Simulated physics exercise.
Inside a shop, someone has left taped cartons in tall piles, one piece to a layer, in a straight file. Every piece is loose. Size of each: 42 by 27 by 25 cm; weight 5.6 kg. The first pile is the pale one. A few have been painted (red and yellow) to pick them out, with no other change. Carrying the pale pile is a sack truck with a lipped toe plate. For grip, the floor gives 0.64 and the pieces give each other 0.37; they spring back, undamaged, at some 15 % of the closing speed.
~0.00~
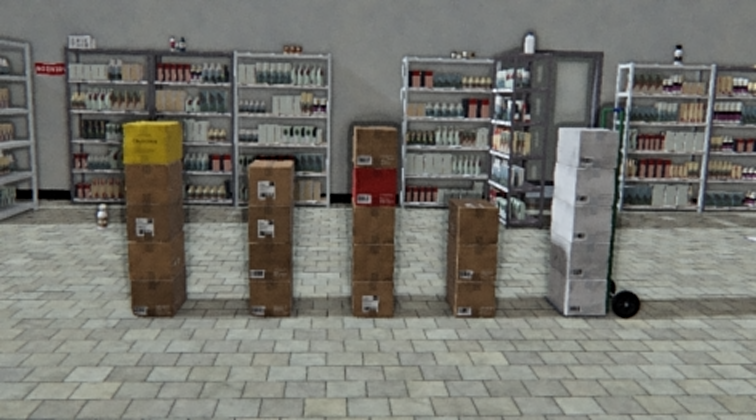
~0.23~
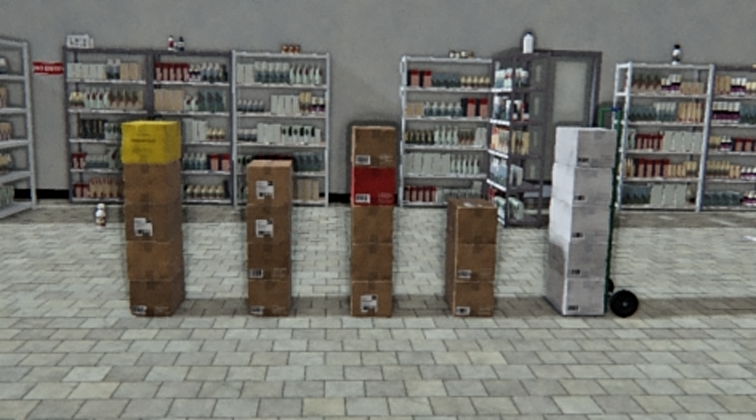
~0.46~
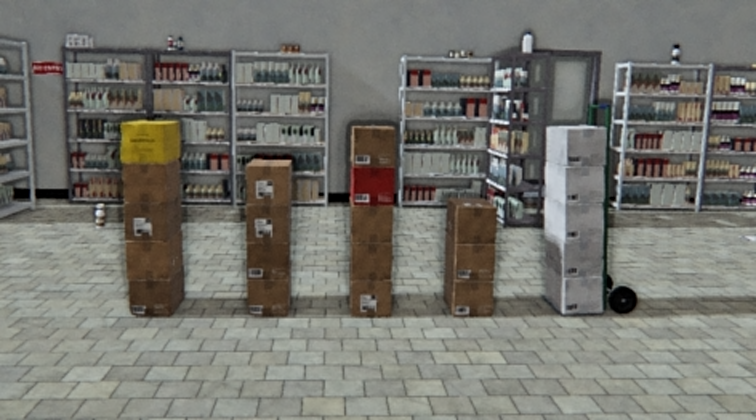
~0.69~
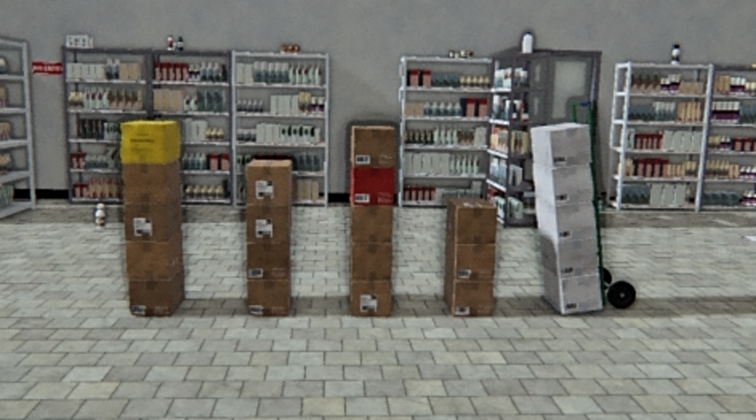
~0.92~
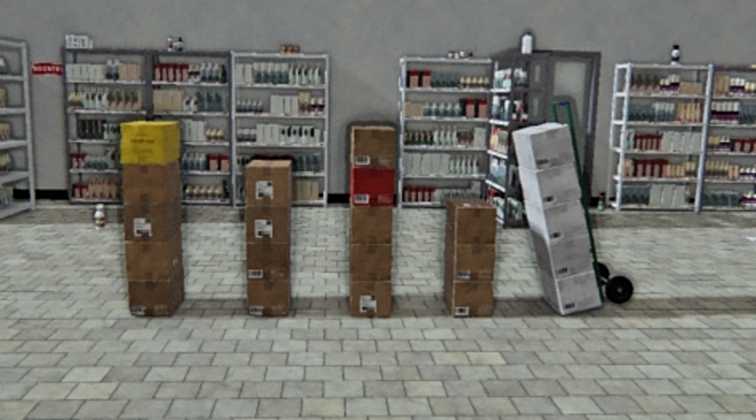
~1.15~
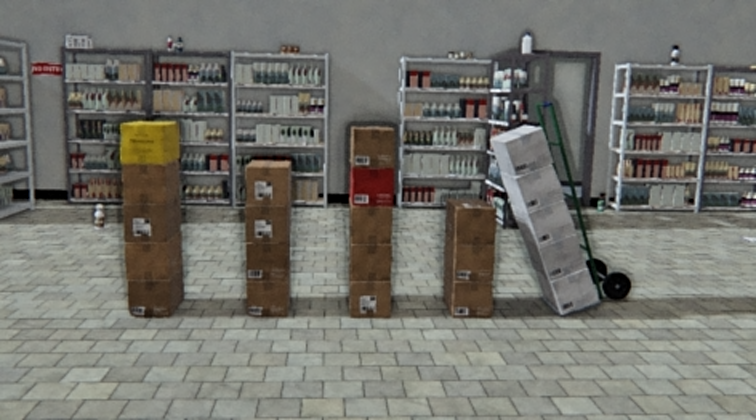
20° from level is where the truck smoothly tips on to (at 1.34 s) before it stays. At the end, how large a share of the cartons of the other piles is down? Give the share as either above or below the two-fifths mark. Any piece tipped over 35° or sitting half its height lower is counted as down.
The share is above the two-fifths mark.
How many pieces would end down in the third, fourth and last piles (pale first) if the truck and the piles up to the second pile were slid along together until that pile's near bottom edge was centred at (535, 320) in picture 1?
That would give third 0, fourth 0 and last 0.
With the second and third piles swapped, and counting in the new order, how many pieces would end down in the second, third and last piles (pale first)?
Down per pile: Second 5, third 3, last 4.
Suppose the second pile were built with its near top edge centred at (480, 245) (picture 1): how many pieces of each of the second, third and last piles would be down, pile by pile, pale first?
Pile by pile that makes second 0, third 0, last 0.
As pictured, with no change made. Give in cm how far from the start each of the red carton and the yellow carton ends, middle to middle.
Red ends up 100 cm away; yellow ends up 280 cm away.
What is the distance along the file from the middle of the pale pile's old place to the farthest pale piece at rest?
Around 140 centimetres.
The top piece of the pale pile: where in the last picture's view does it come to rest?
In the last view it ends up close to (379, 218).
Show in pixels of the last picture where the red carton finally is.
Its centre ends up near pixel (230, 254) in the last picture.
After 1.60 s, 3 of the pale pile down; none of the 17 other cartons down, 2 disturbed.
After 2.60 s, 5 of the pale pile down; 2 of the 17 other cartons down; red carton leaning 15°.
After 3.50 s, 5 of the pale pile down; 9 of the 17 other cartons down; red carton leaning 34°, 40 cm lower; yellow carton leaning 5°.
After 4.16 s, 5 of the pale pile down; 14 of the 17 other cartons down; yellow carton leaning 49°, 83 cm lower; red carton leaning 41°, 48 cm lower.
At rest (5.3 s), 5 of the pale pile down; 14 of the 17 other cartons down; red carton leaning 41°, 48 cm lower; yellow carton 98 cm lower. That is 82 per cent. As the last picture would show them, middles, red carton near (230, 254).
